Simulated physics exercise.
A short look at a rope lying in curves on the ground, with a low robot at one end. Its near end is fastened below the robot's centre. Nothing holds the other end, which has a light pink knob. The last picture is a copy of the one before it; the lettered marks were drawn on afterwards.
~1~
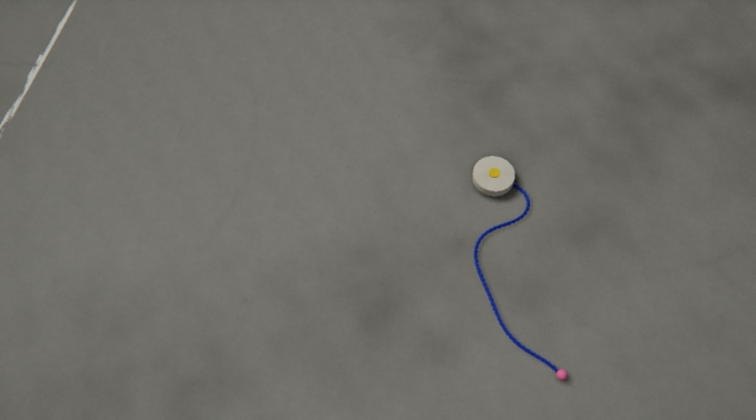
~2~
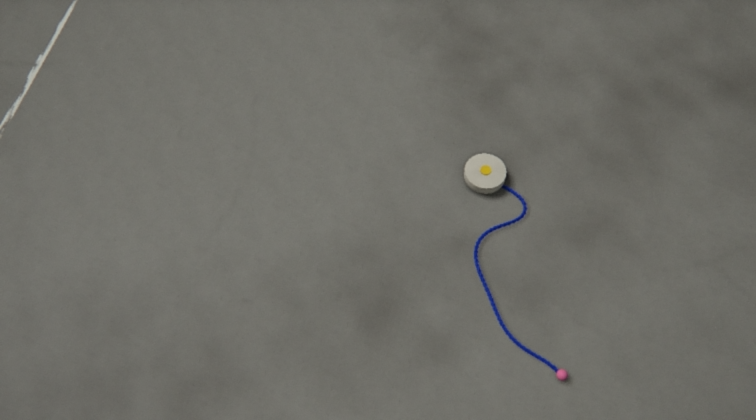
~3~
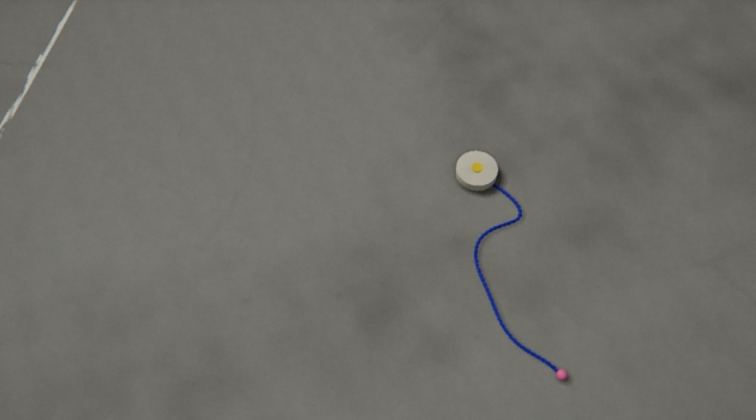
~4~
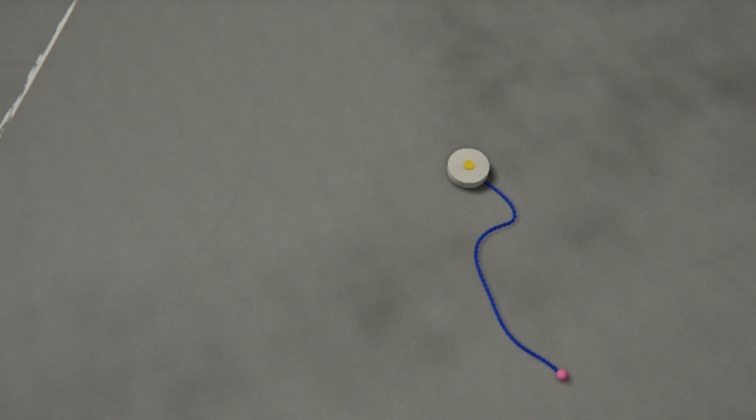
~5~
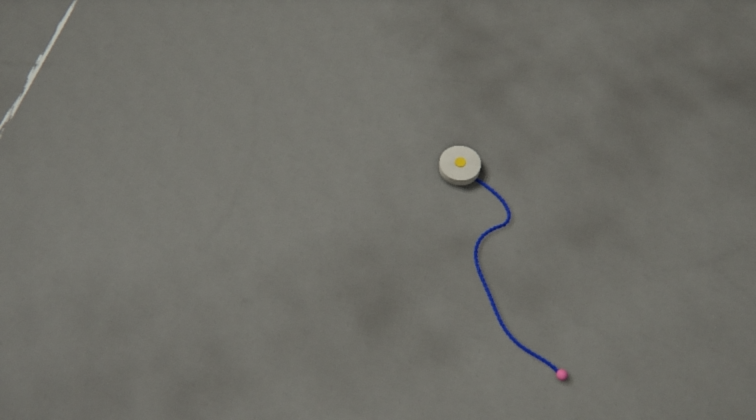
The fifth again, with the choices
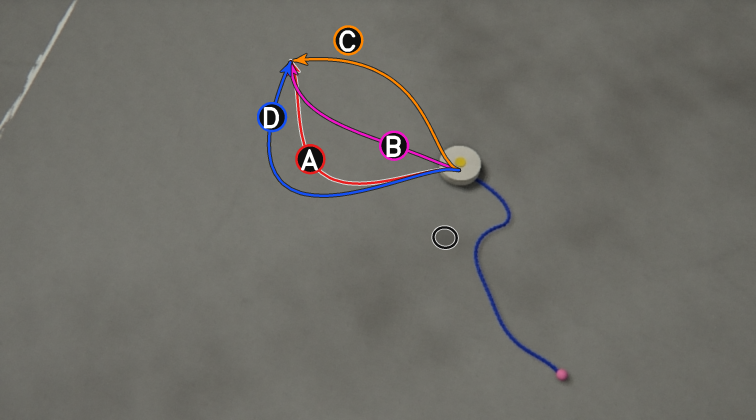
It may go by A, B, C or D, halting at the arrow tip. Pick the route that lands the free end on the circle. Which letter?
B is the one.
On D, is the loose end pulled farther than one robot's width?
Yes.
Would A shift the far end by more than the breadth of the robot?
Yes.
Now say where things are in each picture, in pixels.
Robot (493, 177); free end (562, 375), in the first picture.
Robot (485, 174); free end (562, 375), in the second picture.
Robot (476, 172); free end (562, 375), in the third picture.
Robot (468, 169); free end (562, 375), in the fourth picture.
Robot (460, 166); free end (562, 375), in the fifth picture.
On the marked copy, A from (459, 170) via (318, 170) to (291, 61); B from (459, 170) via (349, 129) to (291, 62); C from (459, 170) via (400, 87) to (294, 61); D from (459, 170) via (291, 189) to (290, 62); the ring at (445, 237).
Following B. Soon after the start, robot (379, 136), middle of the rope (460, 239), free end (540, 356).
Later, robot (307, 99), middle of the rope (397, 186), free end (487, 281).
In the end, robot (290, 56), middle of the rope (359, 148), free end (446, 235); the free end is on the ring.
As for the rest, A leaves the free end at (426, 247); C leaves the free end at (466, 216); D leaves the free end at (410, 252).
